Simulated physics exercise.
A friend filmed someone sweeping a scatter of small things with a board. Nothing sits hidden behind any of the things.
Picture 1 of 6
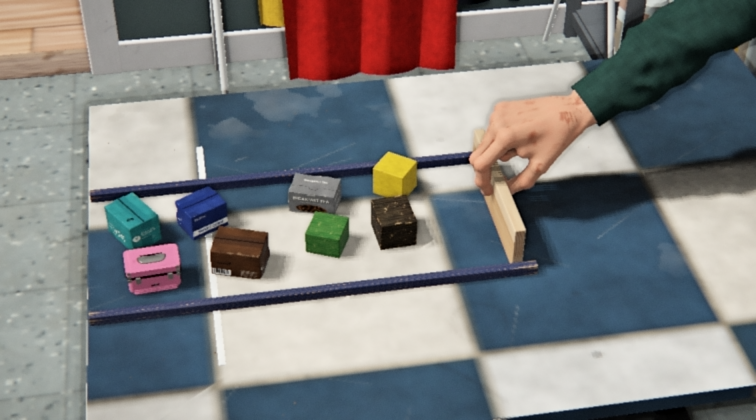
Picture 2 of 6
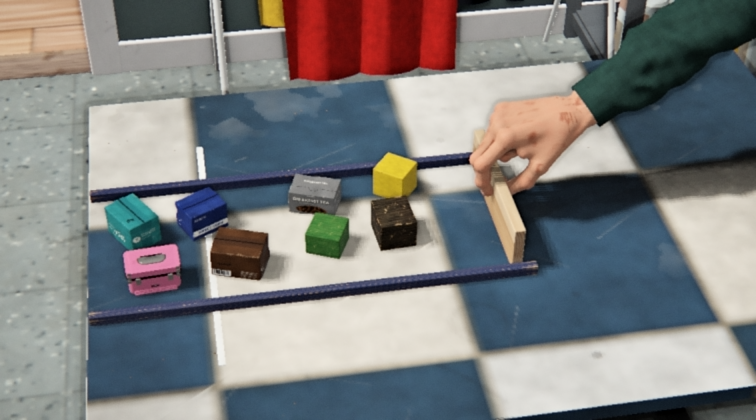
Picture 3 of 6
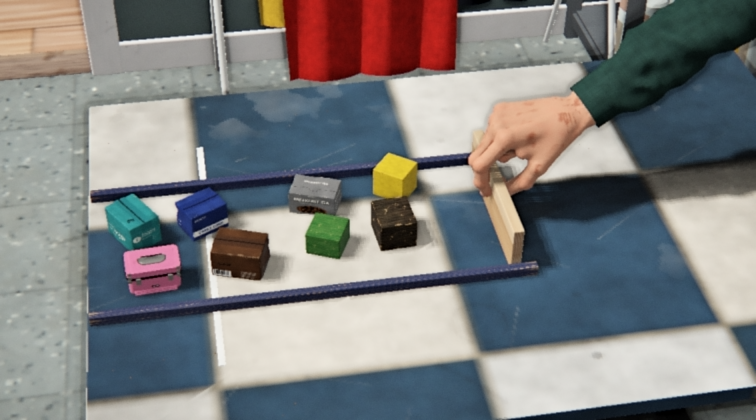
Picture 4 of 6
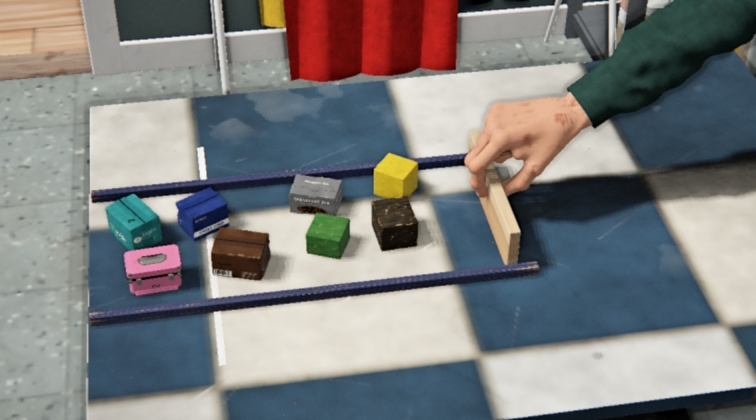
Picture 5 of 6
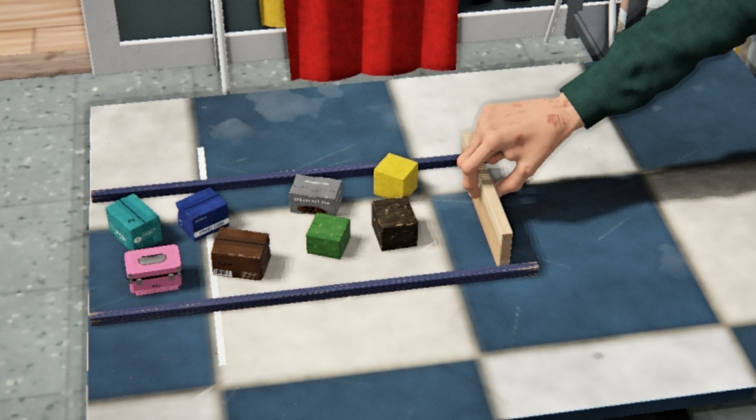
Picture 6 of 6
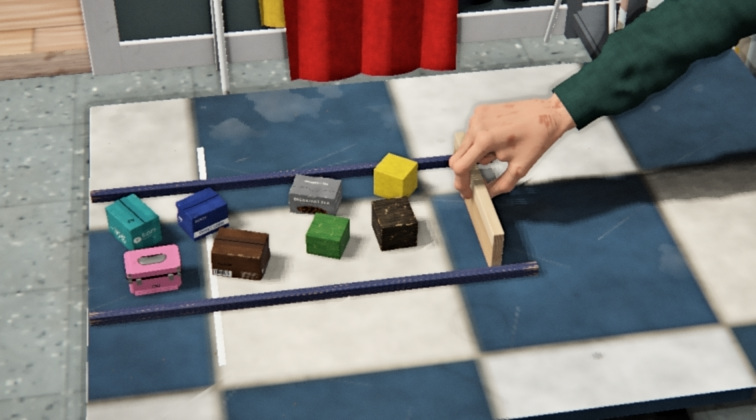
On a checkered tabletop, a hand slides a wooden board slightly left between two dark rails toward small colourful boxes lying still.
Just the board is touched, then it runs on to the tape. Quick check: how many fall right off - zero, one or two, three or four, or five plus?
One to two lost.
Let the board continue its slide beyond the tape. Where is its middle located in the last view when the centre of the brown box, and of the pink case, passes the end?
(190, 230) and (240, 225), roughly.
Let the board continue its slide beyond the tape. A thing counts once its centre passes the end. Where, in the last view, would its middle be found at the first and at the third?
(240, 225), later (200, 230).
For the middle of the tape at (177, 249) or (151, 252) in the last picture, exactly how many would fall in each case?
So that's 4 for the first and 4 for the second.
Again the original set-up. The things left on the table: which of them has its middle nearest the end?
It would be the blue box, I'd say.
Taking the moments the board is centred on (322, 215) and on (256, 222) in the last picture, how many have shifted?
First 5, then 8.
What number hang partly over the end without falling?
The total would be 2.
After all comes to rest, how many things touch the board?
2 in contact.
A little later, none off yet; turquoise box at rest near (134, 224); pink case at rest near (154, 271); blue box at rest near (202, 214).
Next, none off yet; turquoise box shifted about its own width near (102, 227); pink case shifted about its own width near (98, 278); blue box shifted about its own width near (140, 220).
When it is over, the number that fall off is one or two; down, pink case and turquoise box.
